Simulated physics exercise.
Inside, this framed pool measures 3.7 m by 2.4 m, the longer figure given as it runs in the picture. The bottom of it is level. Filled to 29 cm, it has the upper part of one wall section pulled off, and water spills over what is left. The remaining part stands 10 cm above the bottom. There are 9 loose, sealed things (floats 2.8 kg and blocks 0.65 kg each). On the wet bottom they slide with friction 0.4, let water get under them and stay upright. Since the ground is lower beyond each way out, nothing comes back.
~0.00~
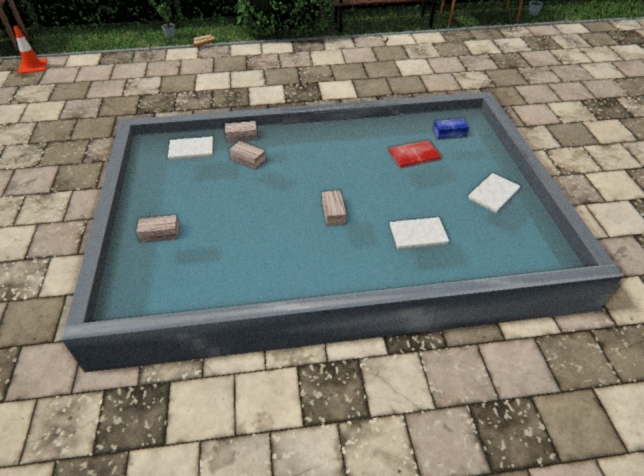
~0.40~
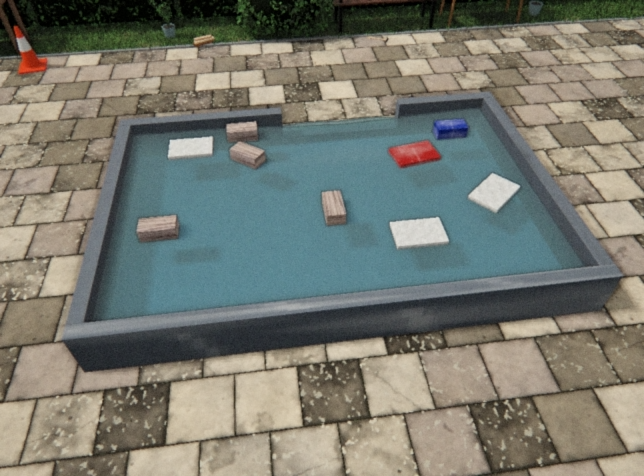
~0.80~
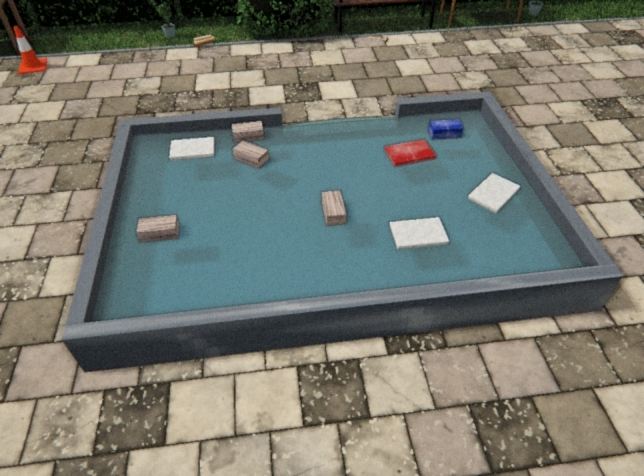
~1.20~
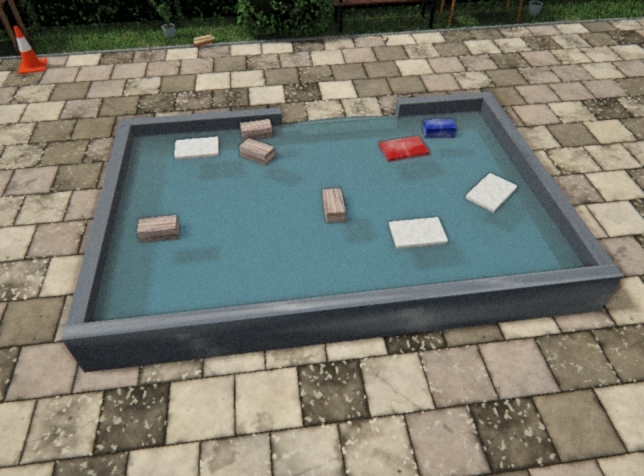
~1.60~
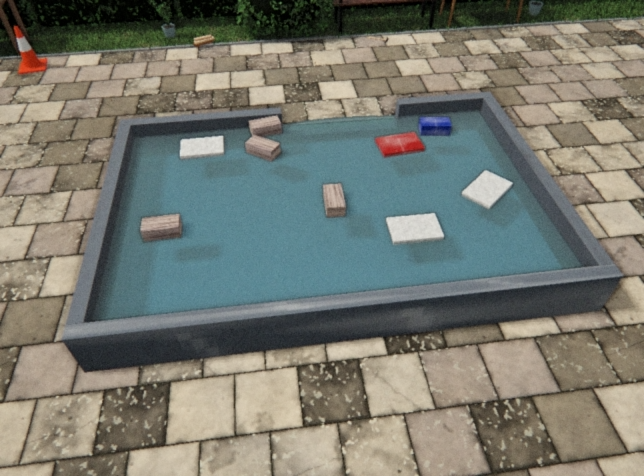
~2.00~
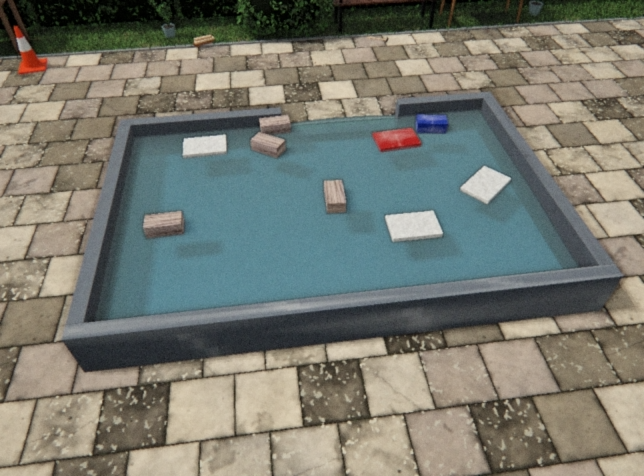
A shallow rectangular pool with grey walls and blue-green water sits on patchy stone paving, seen from above by a still camera, with an orange cone at upper left. White slabs, brick-patterned blocks, a red float and a blue block dot the surface. The upper part of the far wall's middle disappears, then the farther pieces drift slowly toward the gap while nearer ones barely shift.
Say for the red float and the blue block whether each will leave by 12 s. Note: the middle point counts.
Lab note - red float exited, blue block exited.
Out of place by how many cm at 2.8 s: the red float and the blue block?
By then roughly 50 cm and 30 cm, respectively.
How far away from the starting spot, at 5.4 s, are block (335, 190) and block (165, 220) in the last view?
First one 50 cm, second one 20 cm.
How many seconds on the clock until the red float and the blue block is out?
Around 4.0 s for the first and around 5.5 s for the second.
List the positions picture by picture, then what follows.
The first picture shows the red float at (415, 152), afloat; the blue block at (452, 124) floats; about 2560 L in view; 0 of 9 have shifted.
The second picture shows the red float at (415, 152) floats; the blue block at (451, 124) floats; 29 cm deep round most things; 0 of 9 have shifted.
The third picture shows the red float at (410, 151) floats, 6 cm from its start; the blue block at (447, 125) floats, 5 cm from its start; about 2490 L in view; 2 of 9 have shifted.
The fourth picture shows the red float at (404, 147) floats, 15 cm from its start; the blue block at (440, 124), afloat, 12 cm from its start; 27 cm deep round most things; 6 of 9 have shifted.
The fifth picture shows the red float at (400, 143), afloat, 23 cm from its start; the blue block at (436, 122), afloat, 17 cm from its start; about 2390 L in view; 8 of 9 have shifted.
The sixth picture shows the red float at (397, 138), afloat, 31 cm from its start; the blue block at (432, 119) floats, 21 cm from its start; about 2340 L in view; 9 of 9 have shifted.
After 2.8 s the red float is near (389, 129), 0.5 m from its start, afloat; the blue block is near (423, 116), 0.3 m from its start, afloat; 0 of 9 are out; 9 afloat.
After 5.4 s the red float has gone out; the blue block has gone out; 4 of 9 are out; 5 afloat.
After 8.0 s the red float has gone out; the blue block has gone out; 4 of 9 are out; 5 afloat.
After 12.0 s the red float has gone out; the blue block has gone out; 5 of 9 are out; 4 afloat.
